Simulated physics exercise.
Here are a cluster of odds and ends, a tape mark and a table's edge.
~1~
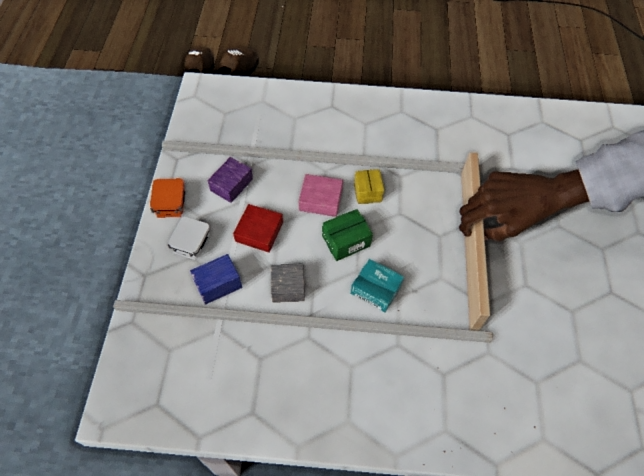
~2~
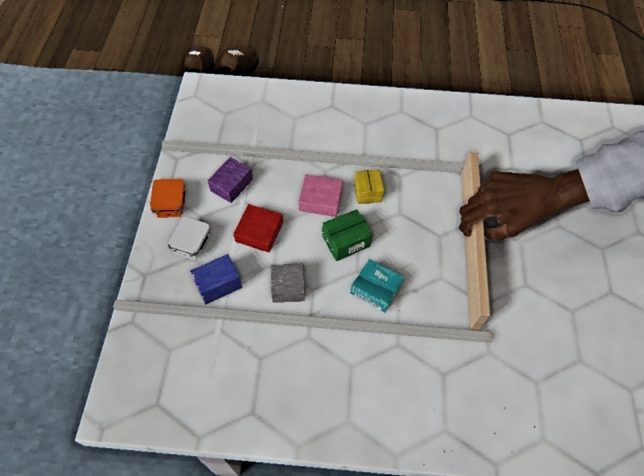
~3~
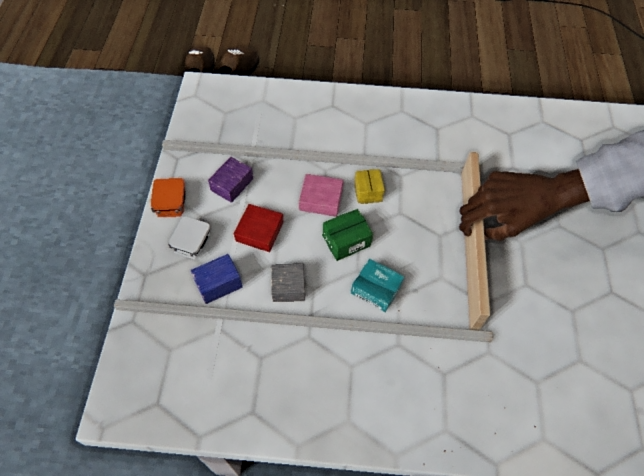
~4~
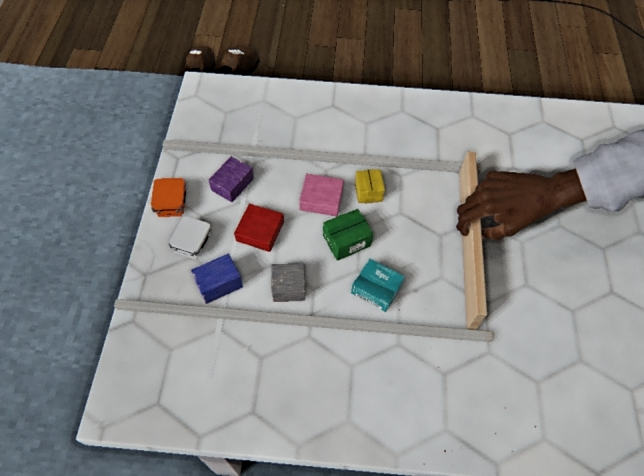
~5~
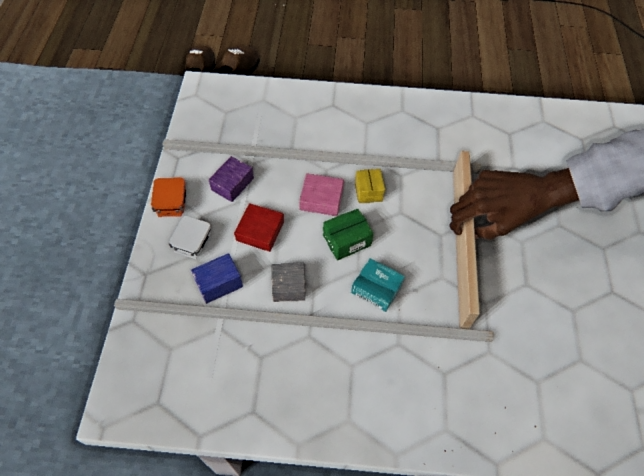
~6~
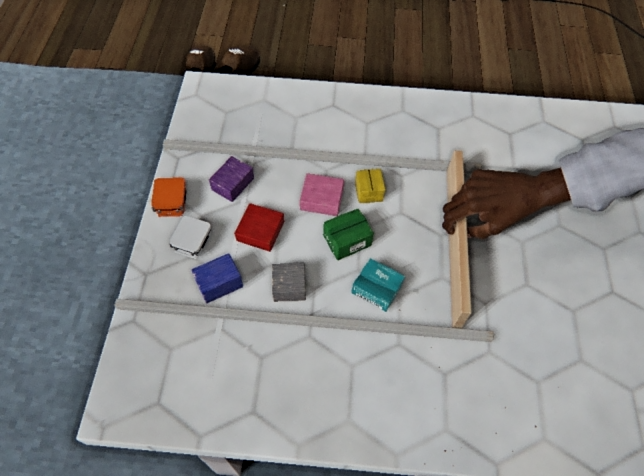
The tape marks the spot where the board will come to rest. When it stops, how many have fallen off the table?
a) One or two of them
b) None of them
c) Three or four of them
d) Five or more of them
None of them.
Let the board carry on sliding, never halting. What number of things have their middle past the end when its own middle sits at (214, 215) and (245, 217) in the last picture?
The counts would come to 3 and 0.
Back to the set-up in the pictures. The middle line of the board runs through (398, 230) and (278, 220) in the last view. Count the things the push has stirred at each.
Tally: 1; 9.
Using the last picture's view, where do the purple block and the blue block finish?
The first sits around (200, 163), while the other sits around (135, 265).
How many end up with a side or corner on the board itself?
3 in contact.
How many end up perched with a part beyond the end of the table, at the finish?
The total here is 3.
A little later, none off yet; orange case at rest near (170, 198); white case at rest near (192, 238); purple block at rest near (232, 179).
Next, none off yet; orange case at rest near (170, 198); white case shifted about its own width near (170, 239); purple block shifted about its own width near (210, 170).
When it is over, the number that fall off is zero.
